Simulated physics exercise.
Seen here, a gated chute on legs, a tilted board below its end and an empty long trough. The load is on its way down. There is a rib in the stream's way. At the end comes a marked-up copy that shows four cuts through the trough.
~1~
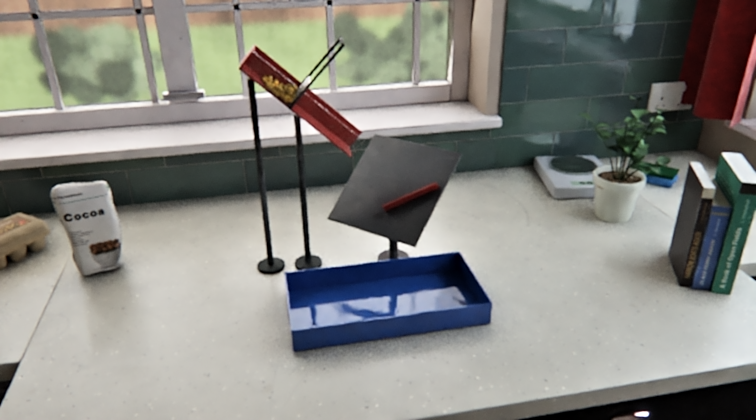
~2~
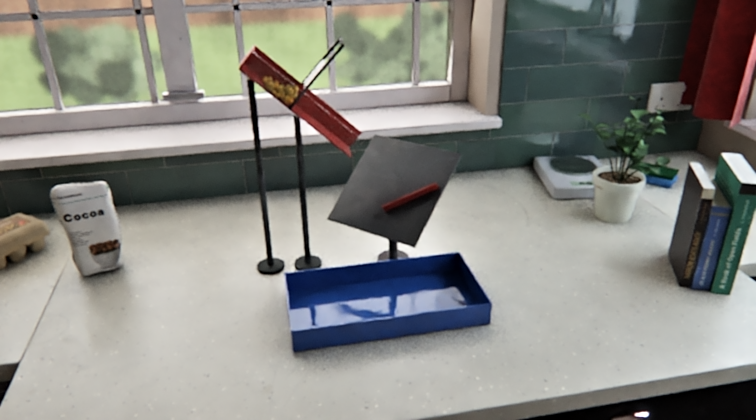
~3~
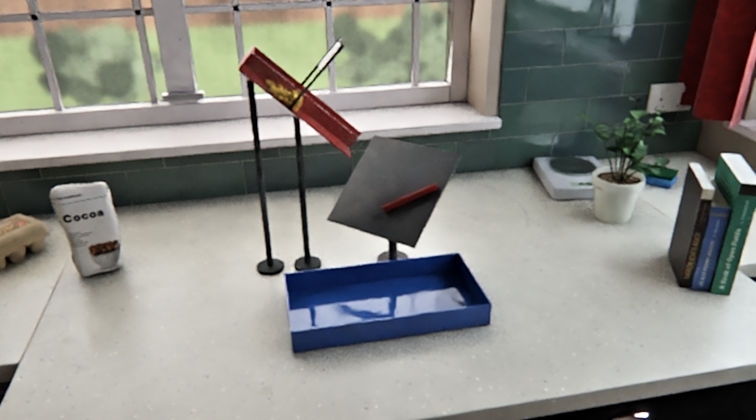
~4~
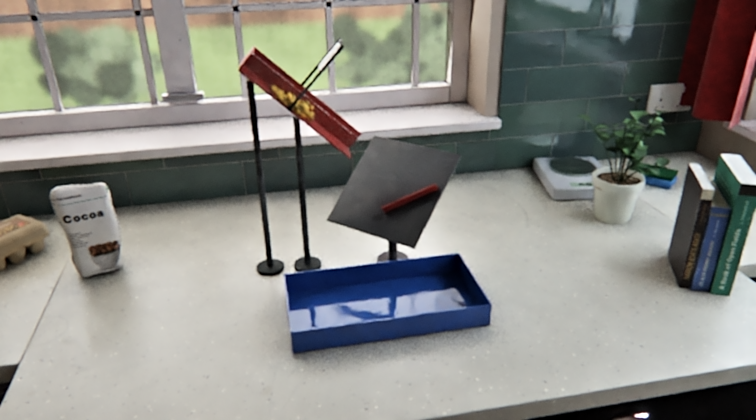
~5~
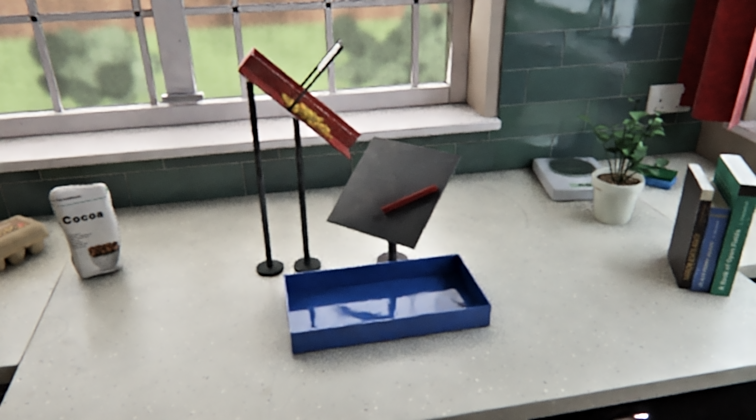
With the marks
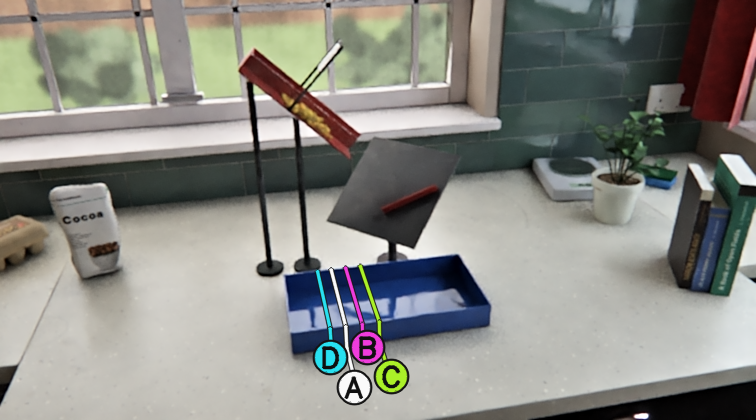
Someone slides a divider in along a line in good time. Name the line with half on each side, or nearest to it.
Line B.
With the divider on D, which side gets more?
The right side.
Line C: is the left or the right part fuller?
The left side.
On the marked copy, line A crosses the front rim at (345, 325); line B crosses the front rim at (362, 323); line C crosses the front rim at (379, 321); line D crosses the front rim at (329, 327).
With A, of what is caught, just a few on the left of the divider, almost all on the right.
With B, of what is caught, roughly half on the left of the divider, roughly half on the right.
With C, of what is caught, almost all on the left of the divider, about a tenth on the right.
With D, of what is caught, not one piece on the left of the divider, every piece on the right.
